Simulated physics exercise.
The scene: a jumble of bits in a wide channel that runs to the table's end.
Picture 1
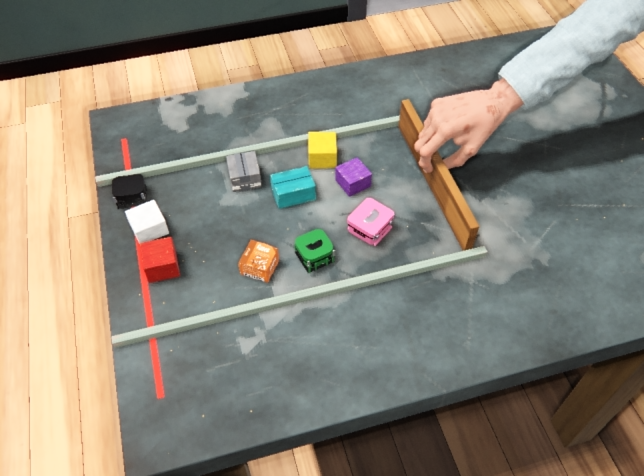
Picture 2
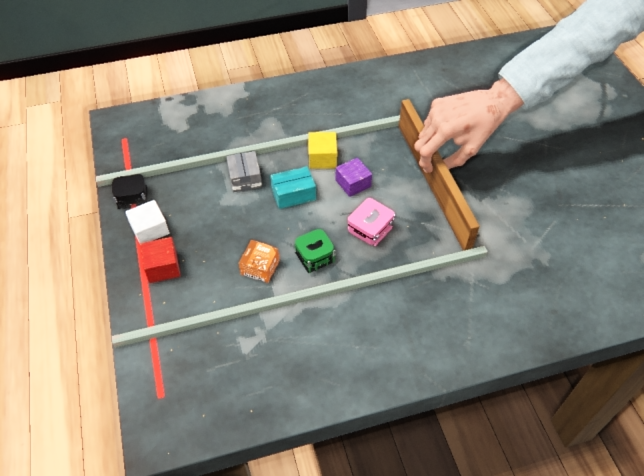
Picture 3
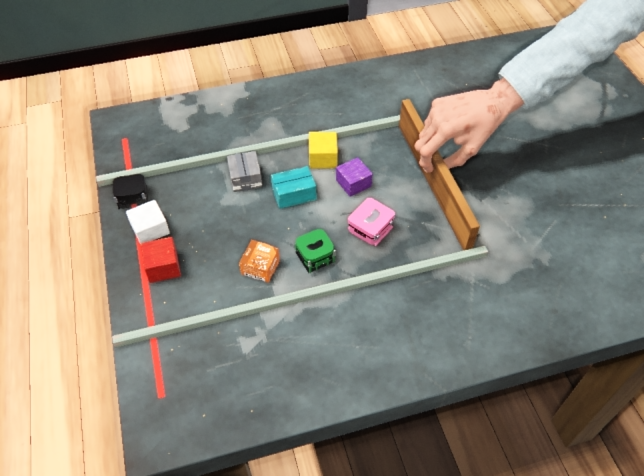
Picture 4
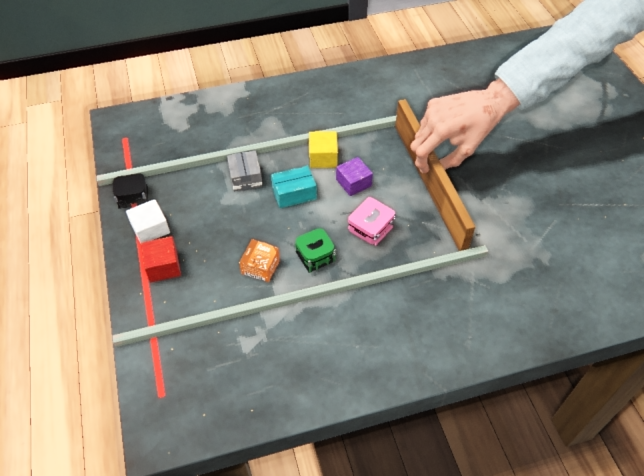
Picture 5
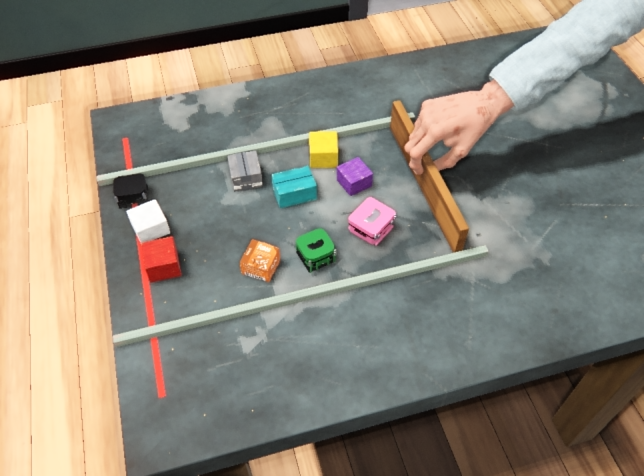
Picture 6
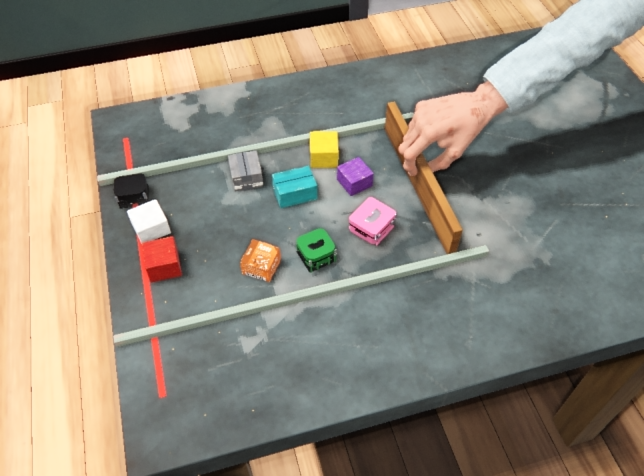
A hand in a pale blue sleeve grips an upright wooden board across a channel on a dark, mottled tabletop, seen from above at an angle. Between two pale rails sit grey, yellow, teal, purple, pink, green and orange blocks and cases, with black, white and red ones at the left by a red tape line. The hand slides the board slightly left, while the pieces and camera stay still.
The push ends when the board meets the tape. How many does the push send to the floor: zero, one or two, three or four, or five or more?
As it turns out, the number that fall off is five or more.
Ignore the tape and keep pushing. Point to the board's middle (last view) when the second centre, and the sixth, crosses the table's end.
About (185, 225), then (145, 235).
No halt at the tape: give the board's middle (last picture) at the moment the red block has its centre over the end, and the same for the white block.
At (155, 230) for the red block; at (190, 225) for the white block.
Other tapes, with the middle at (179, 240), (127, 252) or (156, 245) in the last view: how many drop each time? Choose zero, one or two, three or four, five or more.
For each place: One or two; five or more; either three or four.
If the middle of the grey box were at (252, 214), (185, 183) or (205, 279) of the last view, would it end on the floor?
Place by place, it falls; falls; drops off.
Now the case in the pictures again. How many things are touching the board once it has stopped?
4 of them.
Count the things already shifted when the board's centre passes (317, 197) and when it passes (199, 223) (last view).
5 and 10.
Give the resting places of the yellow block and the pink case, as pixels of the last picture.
Near (118, 194) and (123, 266).
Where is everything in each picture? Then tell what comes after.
The first picture shows black case (130, 192); white block (147, 223); red block (160, 260); board (435, 171); tape (140, 249).
The second picture shows white block (148, 223); orange box (260, 261).
The third picture shows red block (161, 260); pink case (371, 223).
The fourth picture shows black case (131, 191); yellow block (323, 150).
The fifth picture shows white block (149, 222); grey box (245, 171).
The sixth picture shows black case (132, 191); white block (149, 222); red block (162, 259); board (420, 174); tape (141, 249).
A little later, none off yet; black case at rest near (132, 191); white block at rest near (149, 222); red block at rest near (162, 259).
Next, none off yet; black case shifted about its own width near (104, 197); white block shifted about its own width near (101, 234); red block shifted about its own width near (135, 258).
When it is over, the number that fall off is five or more; down, turquoise box, grey box, orange box, red block, white block and black case.
